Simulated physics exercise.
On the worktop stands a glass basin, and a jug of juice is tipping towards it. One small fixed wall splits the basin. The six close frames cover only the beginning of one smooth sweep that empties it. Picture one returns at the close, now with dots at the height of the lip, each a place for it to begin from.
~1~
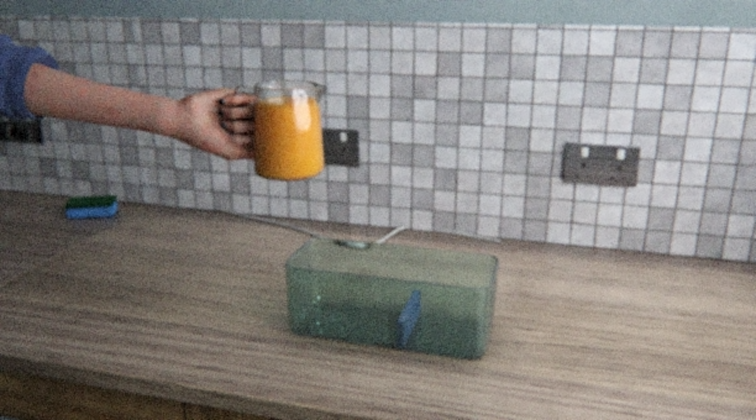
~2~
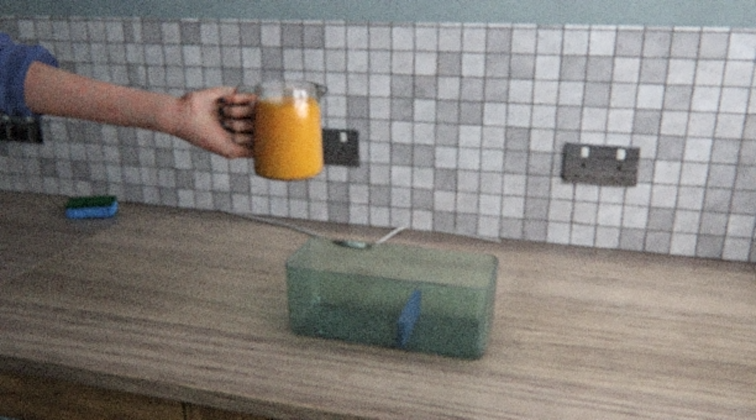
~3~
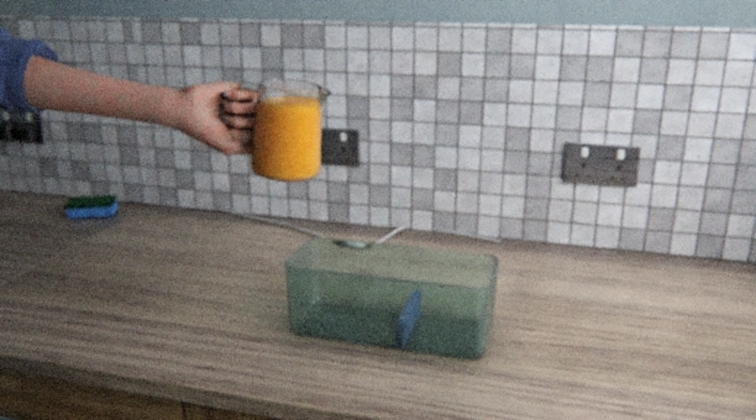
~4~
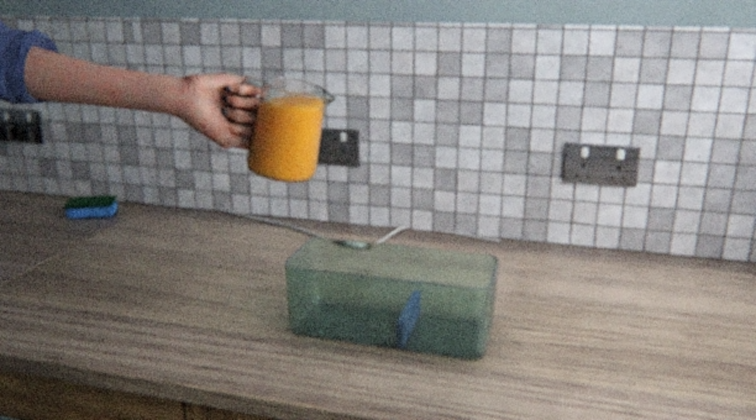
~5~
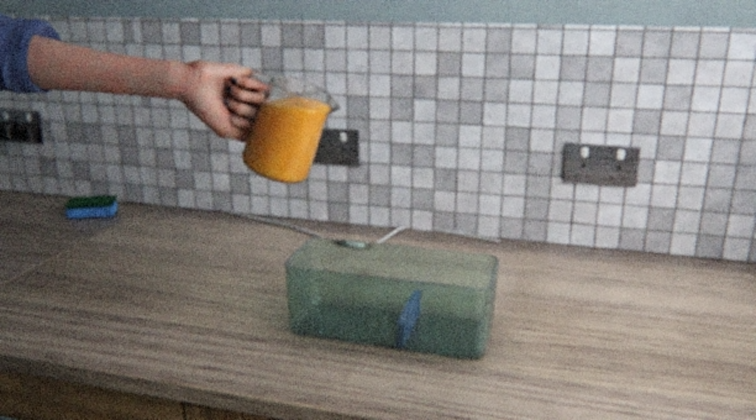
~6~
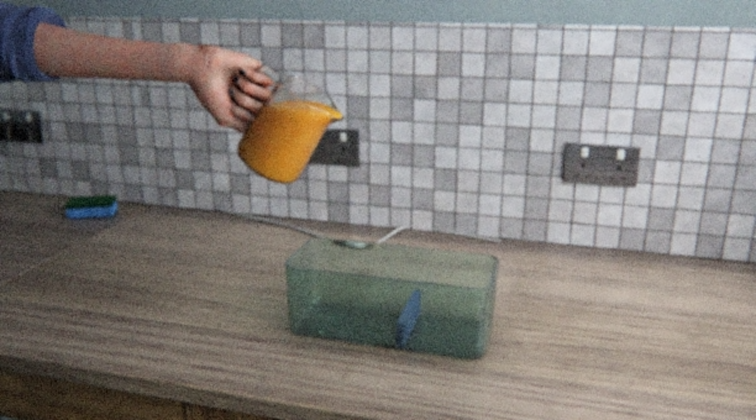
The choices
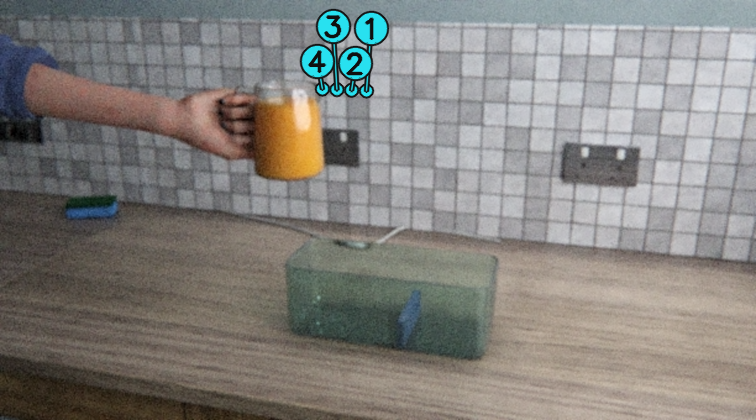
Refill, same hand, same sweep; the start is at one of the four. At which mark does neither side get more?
2 works best here.
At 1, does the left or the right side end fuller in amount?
More ends on the right.
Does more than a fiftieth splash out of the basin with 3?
Yes.
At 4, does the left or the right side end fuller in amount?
More ends on the left.
In cyan, 1 at (366, 90); 2 at (351, 90); 3 at (336, 89); 4 at (322, 88).
With 1, about 27 % ends left of the wall and 71 % right of it.
With 2, about 45 % ends left of the wall and 53 % right of it.
With 3, about 74 % ends left of the wall and 18 % right of it; 8 % is lost outside.
With 4, about 85 % ends left of the wall and 7 % right of it; 8 % is lost outside.
